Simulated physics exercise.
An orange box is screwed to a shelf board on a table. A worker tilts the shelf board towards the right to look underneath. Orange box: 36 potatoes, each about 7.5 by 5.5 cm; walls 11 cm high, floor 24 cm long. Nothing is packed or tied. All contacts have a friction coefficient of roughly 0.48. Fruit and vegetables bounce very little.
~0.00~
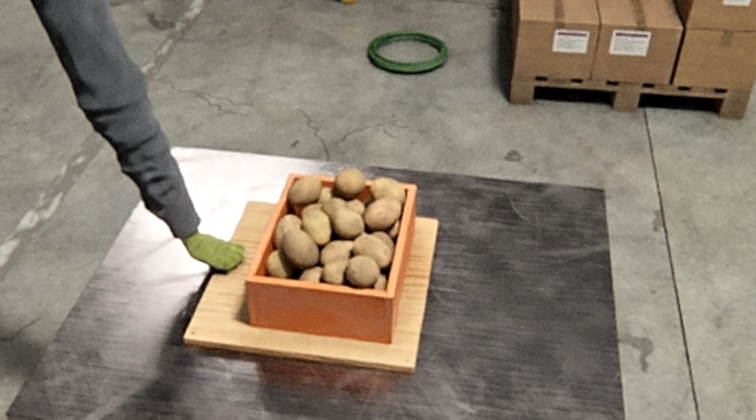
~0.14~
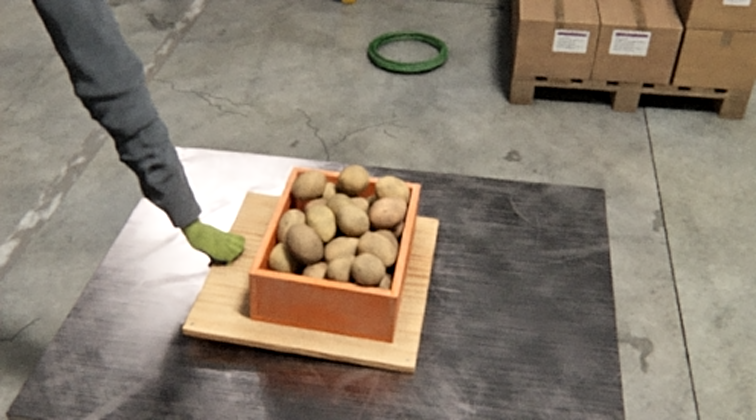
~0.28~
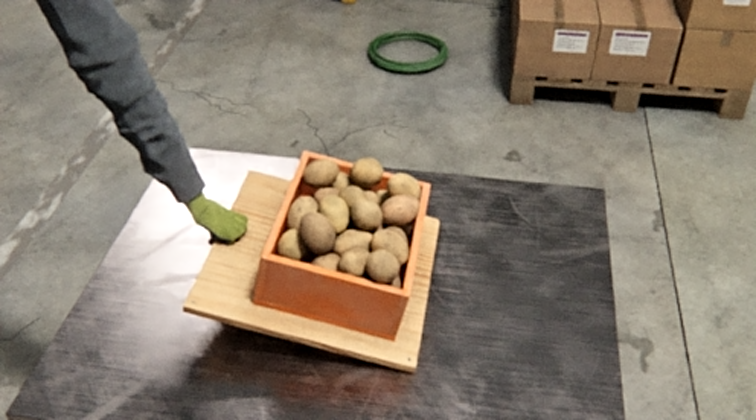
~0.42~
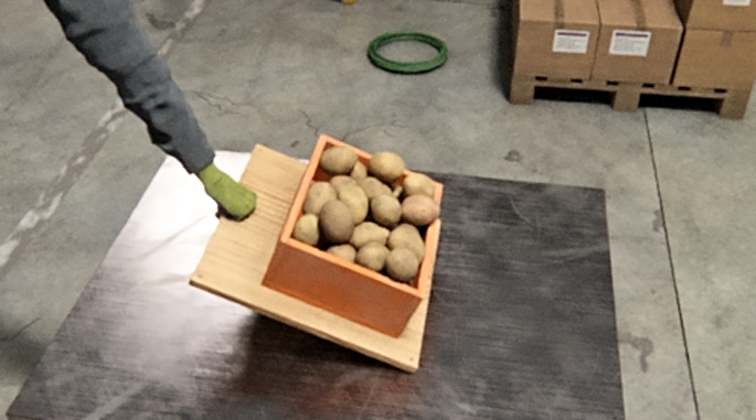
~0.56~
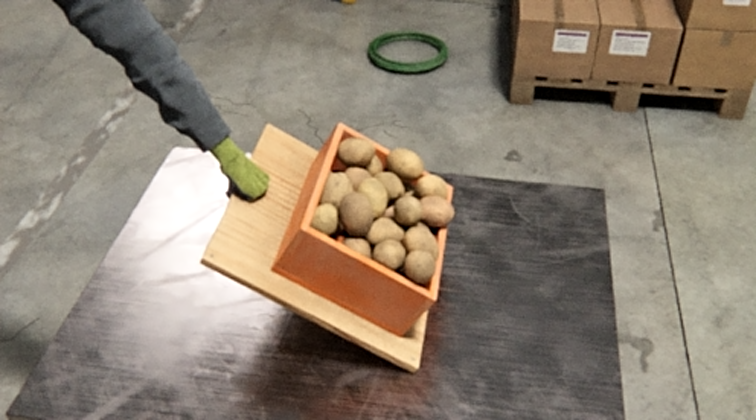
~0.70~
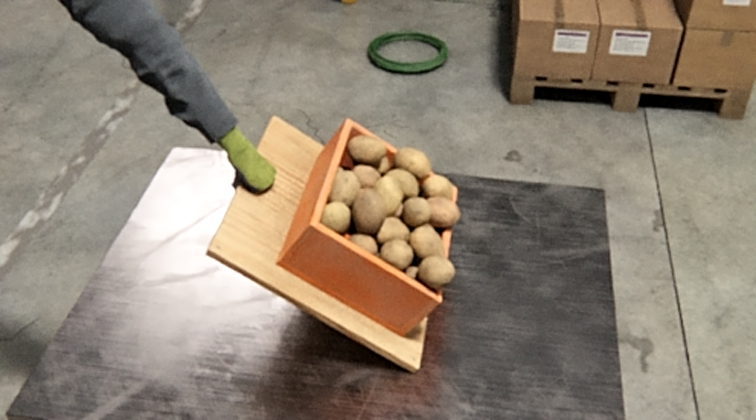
A green-gloved hand on a grey-sleeved arm lifts the left side of a pale wooden board, steadily tilting it and the orange box of potatoes on it towards the right, while the potatoes shift slightly inside. The board rests on a dark tabletop, seen from above by a still camera in a concrete-floored work area. Behind lie a coiled green hose and, at upper right, brown cartons on a wooden pallet.
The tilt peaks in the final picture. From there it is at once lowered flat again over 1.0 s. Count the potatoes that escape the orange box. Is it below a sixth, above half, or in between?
Less than a sixth of the potatoes leave the orange box.
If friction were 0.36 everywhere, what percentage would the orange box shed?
In that case orange box 0 per cent.
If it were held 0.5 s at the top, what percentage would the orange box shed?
Then orange box 0 per cent.
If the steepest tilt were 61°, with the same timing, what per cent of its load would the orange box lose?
Then orange box 40 per cent.
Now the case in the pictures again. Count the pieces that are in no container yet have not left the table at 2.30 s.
Roughly 1.
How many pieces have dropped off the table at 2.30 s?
Some 0 pieces.
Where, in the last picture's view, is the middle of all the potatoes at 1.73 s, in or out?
Near (350, 244).
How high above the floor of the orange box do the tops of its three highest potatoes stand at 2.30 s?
Roughly 16 cm high.
After 0.96 s, tilt 27°; the orange box is down by 1 of 36.
After 1.28 s, tilt 13°; the orange box is down by 1 of 36.
After 1.73 s, tilt 0°; the orange box is down by 1 of 36.
Final count (at 2.30 s), the orange box is down by 1 of 36. Asked share, 1 of 36, 3 per cent.
